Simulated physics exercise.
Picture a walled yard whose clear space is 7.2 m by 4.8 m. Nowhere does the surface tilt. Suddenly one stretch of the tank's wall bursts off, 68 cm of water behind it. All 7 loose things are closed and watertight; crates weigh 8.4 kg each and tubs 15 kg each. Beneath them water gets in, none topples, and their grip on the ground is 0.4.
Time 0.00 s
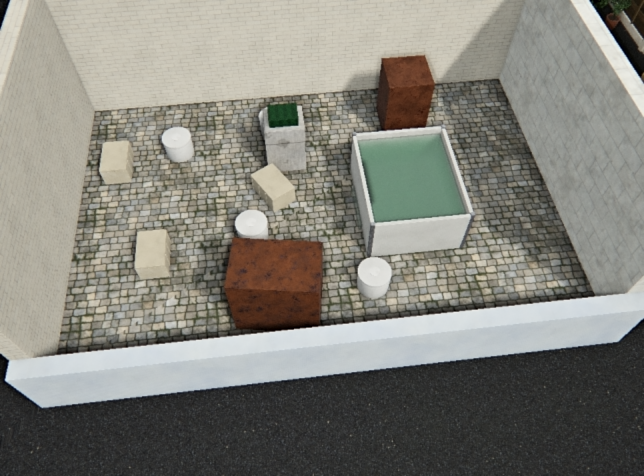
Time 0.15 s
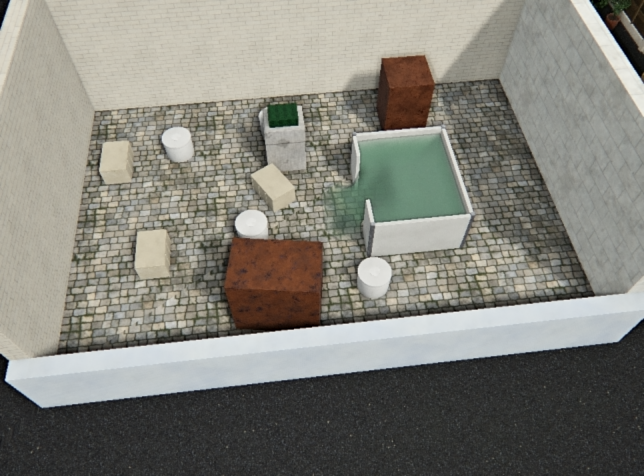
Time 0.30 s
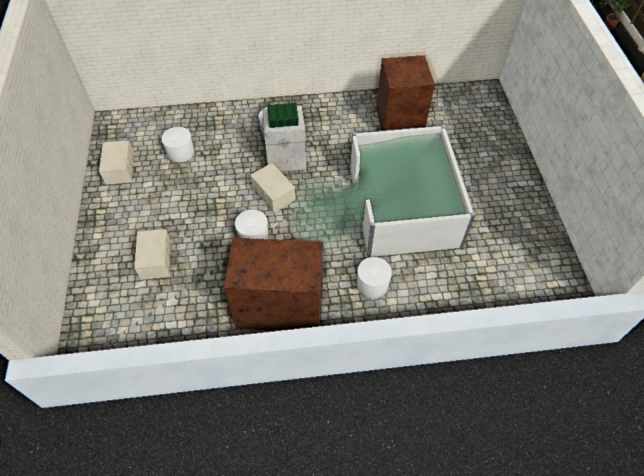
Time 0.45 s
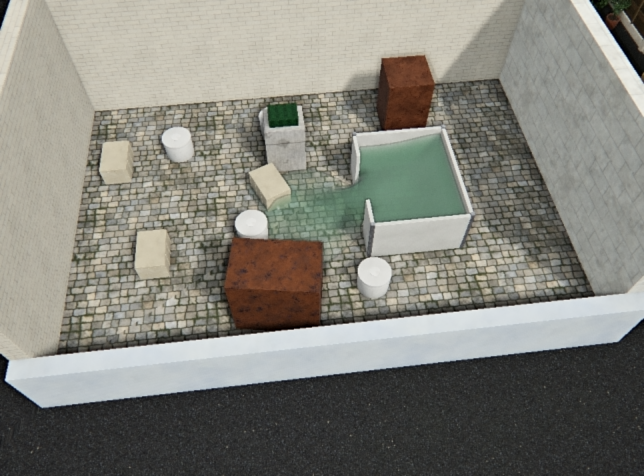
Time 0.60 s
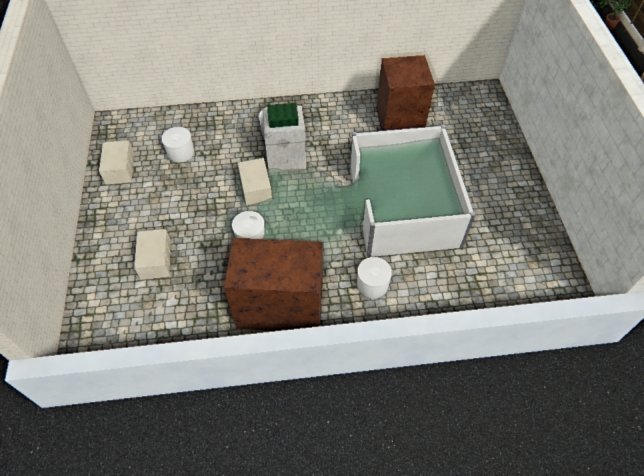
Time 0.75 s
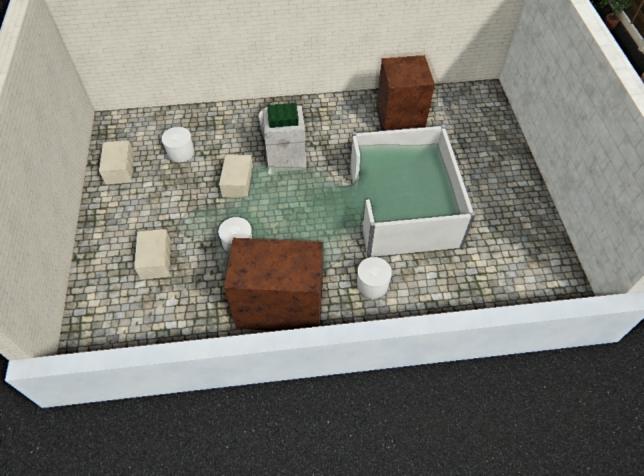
To begin with, a square white tank of green water stands among pale blocks, white cylinders and rusty boxes in a walled, paved yard. Then part of its left wall is gone and water spreads leftward across the paving. The nearest pale block turns and slides left, followed by a white cylinder shifting slightly left.
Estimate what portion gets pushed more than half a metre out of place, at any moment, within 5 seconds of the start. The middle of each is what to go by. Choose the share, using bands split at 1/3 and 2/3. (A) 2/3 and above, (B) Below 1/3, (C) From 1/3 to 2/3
The answer is C.
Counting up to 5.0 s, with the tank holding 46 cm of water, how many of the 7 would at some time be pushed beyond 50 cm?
Under that setup the answer is 4.
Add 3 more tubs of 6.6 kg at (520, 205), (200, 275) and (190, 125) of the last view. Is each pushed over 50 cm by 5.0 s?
So it's stays below, then gets above, then gets above.
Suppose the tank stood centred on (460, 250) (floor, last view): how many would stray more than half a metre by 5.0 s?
In that case the number is 5.
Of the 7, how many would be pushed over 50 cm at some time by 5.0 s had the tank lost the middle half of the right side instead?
1.
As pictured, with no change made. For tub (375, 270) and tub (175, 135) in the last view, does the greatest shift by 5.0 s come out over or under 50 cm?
Taking them in turn: The first is below the mark and the second is below the mark.
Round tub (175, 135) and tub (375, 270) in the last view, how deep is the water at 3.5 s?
Depths: Near 5 cm, then near 1 cm.
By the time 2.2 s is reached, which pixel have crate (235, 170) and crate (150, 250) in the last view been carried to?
First near (122, 132), second near (74, 257).
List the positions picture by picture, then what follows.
The first picture shows a crate at (272, 181) rests on the ground; a tub at (251, 222) rests on the ground; water covers 2.0 m2; 0 of 7 have shifted.
The second picture shows a crate at (272, 181), on the bottom; a tub at (251, 222), on the bottom; 2.5 m2 under water; 0 of 7 have shifted.
The third picture shows a crate at (272, 181), on the bottom; a tub at (251, 222), on the bottom; 3.2 m2 under water; 0 of 7 have shifted.
The fourth picture shows a crate at (269, 181) rests on the ground, 5 cm from its start; a tub at (251, 222) rests on the ground; water covers 4.0 m2; 0 of 7 have shifted.
The fifth picture shows a crate at (254, 175), on the bottom, 30 cm from its start; a tub at (248, 224), on the bottom, 5 cm from its start; 4.8 m2 under water; 1 of 7 have shifted.
The sixth picture shows a crate at (236, 170), on the bottom, 61 cm from its start; a tub at (235, 230), on the bottom, 26 cm from its start; water covers 5.9 m2; 2 of 7 have shifted.
After 1.1 s 2 of 7 are over 50 cm from their spots; 0 afloat.
After 2.2 s 4 of 7 are over 50 cm from their spots; 1 afloat.
After 3.5 s 4 of 7 are over 50 cm from their spots; 3 afloat.
After 5.0 s 4 of 7 are over 50 cm from their spots, and 4 have been at some point; 3 afloat.
